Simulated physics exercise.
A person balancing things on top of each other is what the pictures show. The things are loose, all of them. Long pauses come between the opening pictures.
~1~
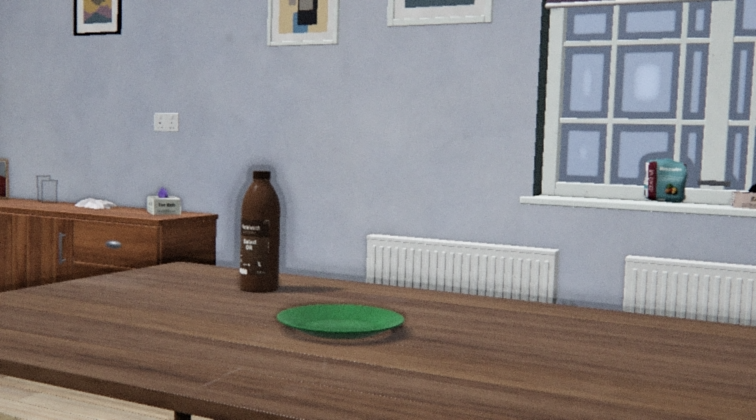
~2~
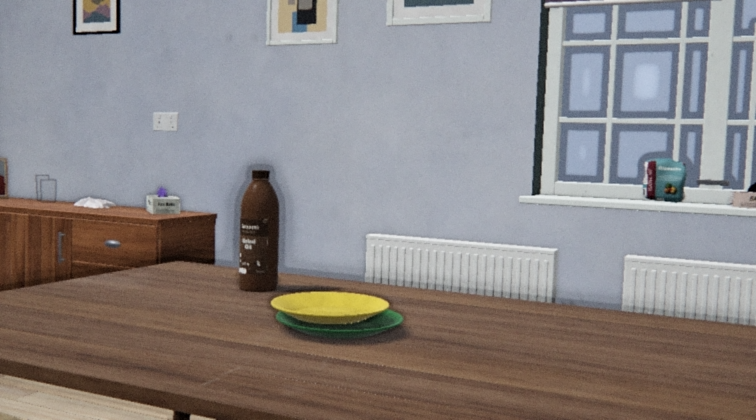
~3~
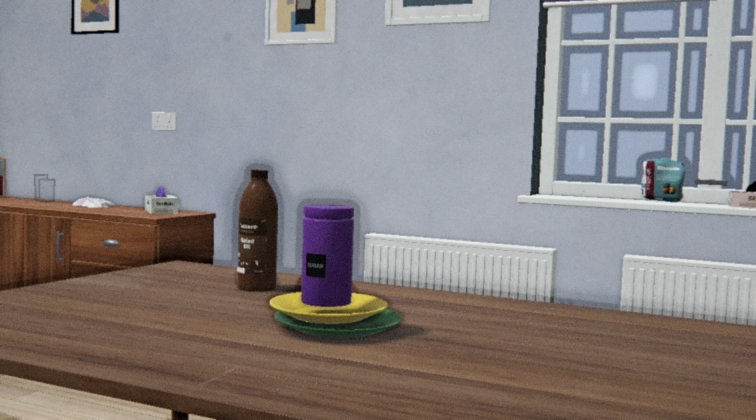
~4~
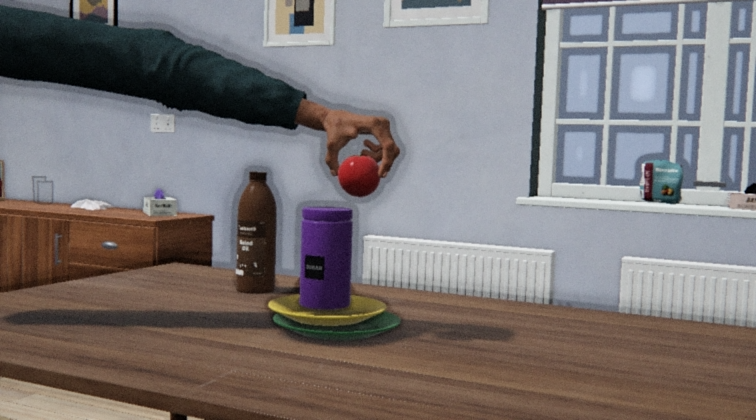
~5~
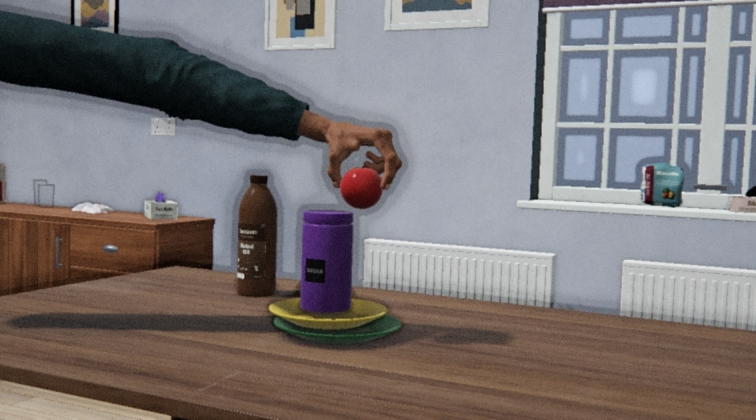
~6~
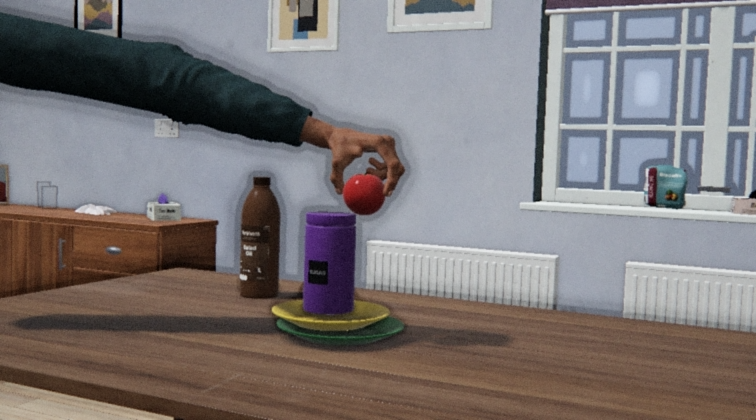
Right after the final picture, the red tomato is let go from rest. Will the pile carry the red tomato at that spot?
Not safe.
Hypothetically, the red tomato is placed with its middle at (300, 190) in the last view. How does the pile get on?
Topples.
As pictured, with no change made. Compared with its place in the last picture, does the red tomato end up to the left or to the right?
Rightward.
Then, 0.30 s after the last picture, red tomato now fallen.
Then, 0.40 s after the last picture, things are still on the move.
At rest, fallen, red tomato; the other 4 in place. Seen from the same camera at the end, red tomato near (446, 334). The pile gives way.
